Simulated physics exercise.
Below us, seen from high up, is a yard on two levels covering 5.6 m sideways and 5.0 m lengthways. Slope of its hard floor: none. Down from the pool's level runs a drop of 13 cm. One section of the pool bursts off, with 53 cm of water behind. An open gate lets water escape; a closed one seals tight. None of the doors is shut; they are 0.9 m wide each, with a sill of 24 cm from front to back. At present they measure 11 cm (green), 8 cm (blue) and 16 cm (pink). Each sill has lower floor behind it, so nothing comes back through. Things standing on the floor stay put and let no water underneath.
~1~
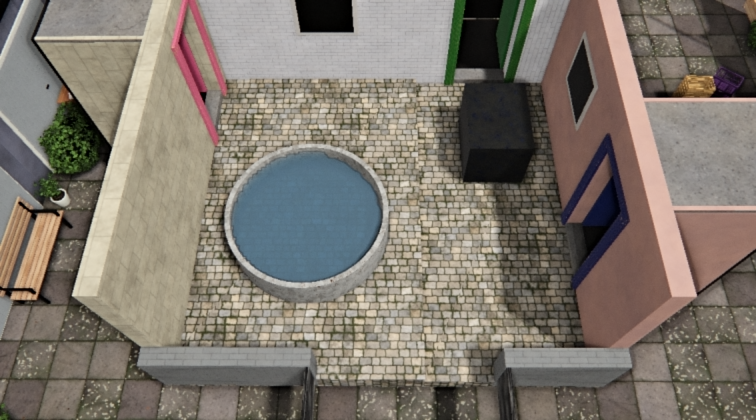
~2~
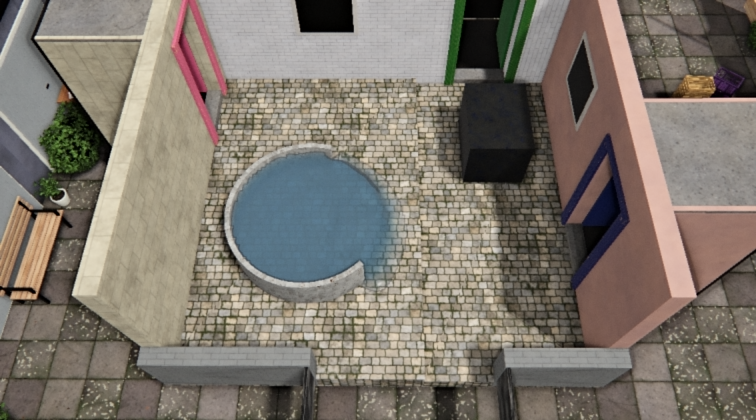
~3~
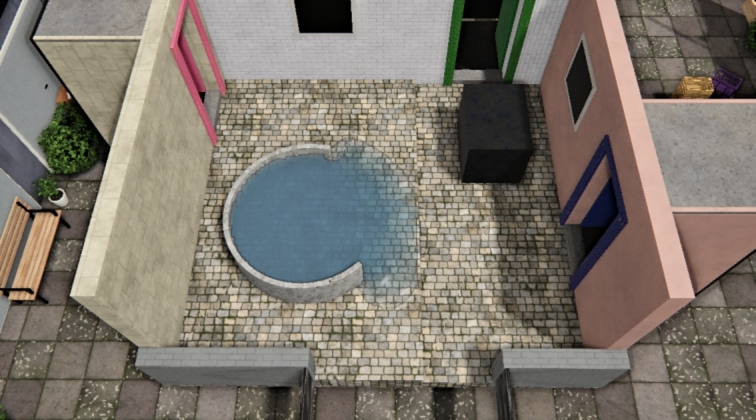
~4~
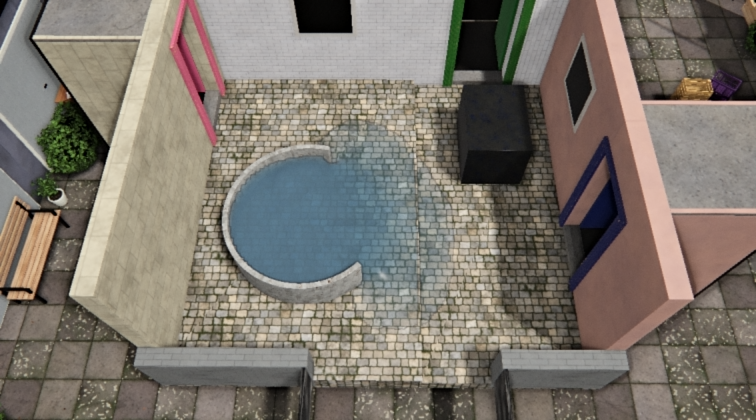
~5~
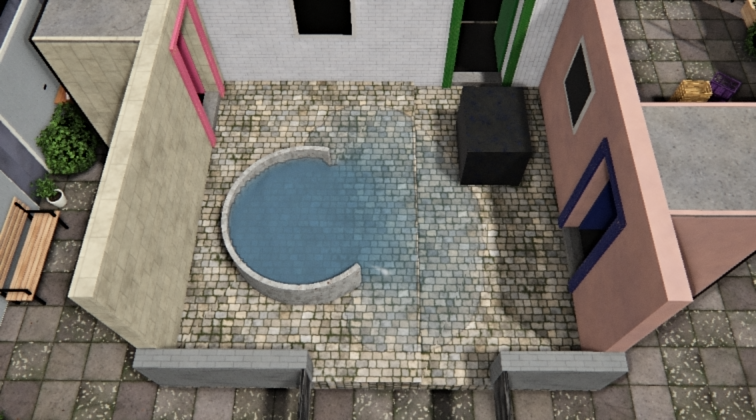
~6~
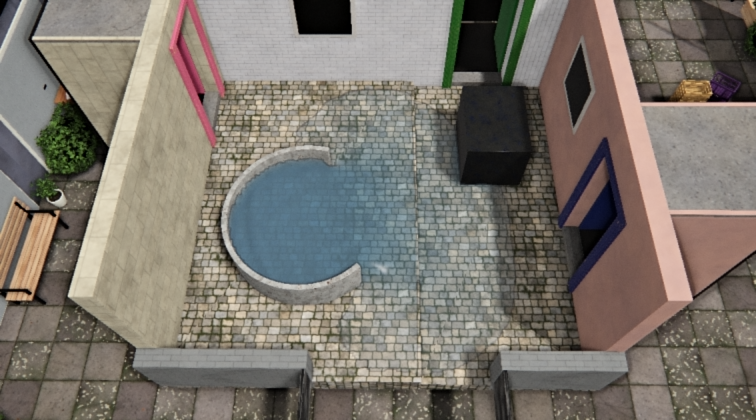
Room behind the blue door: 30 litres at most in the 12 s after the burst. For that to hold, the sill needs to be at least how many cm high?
At least 18 cm or so.
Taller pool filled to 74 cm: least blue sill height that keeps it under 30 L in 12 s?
Roughly 26 centimetres would do it.
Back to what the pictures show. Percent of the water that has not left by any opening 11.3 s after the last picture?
Water still present: Approx. 62 %.
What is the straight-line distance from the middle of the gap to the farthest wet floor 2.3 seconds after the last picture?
It gets close to 3.8 metres out.
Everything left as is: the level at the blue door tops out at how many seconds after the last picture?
1.6 s.
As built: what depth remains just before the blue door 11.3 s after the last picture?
About 11.0 centimetres deep.
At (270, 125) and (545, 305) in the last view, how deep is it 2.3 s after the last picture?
Depths of around 0 and 18 centimetres.
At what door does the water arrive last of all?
Answer: The pink door.
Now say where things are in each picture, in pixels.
Still water, 53 cm deep, in the pool at (307, 214); the blue door at (590, 221) is dry, in the first picture.
The gap is at (381, 209), the front 0.3 m out at a hidden place; the back of the pool holds 53 cm, in the second picture.
Water pours out at (380, 210) and has run 0.6 m, to (356, 143); about 8 cm deep outside, 53 cm at the back, in the third picture.
Water pours out at (379, 211) and has run 1.1 m, to (433, 306); about 6 cm deep outside, 53 cm at the back, in the fourth picture.
Water pours out at (378, 213) and has run 1.6 m, to (470, 308); about 5 cm deep outside, 52 cm at the back, in the fifth picture.
The front is at (500, 320), 2.0 m from the gap at (378, 213); 8.6 m2 of floor is wet, 47 cm left at the back; the blue door at (586, 224), 2.9 m from the gap, is still 0.9 m from the nearest water, in the sixth picture.
Then, 0.7 s after the last picture water covers 55 % of the floor, deepest (32 cm) near (454, 177); 5 cm at the blue door, 1 litre in over its 8 cm sill.
Then, 2.3 s after the last picture water covers 60 % of the floor, deepest (30 cm) near (529, 92); 20 cm at the blue door, 115 litres in over its 8 cm sill.
Then, 11.3 s after the last picture water covers 60 % of the floor, deepest (15 cm) near (418, 99); 11 cm at the blue door, 244 litres in over its 8 cm sill.
At the blue door as built, the water peaked near 25 cm, 1.5 s after the last picture.
Run again over the same 12 s with other heights there, 54 litres in over 15 cm, 15 litres over 20 cm. The limit of 30 litres is kept from about 18 cm up.
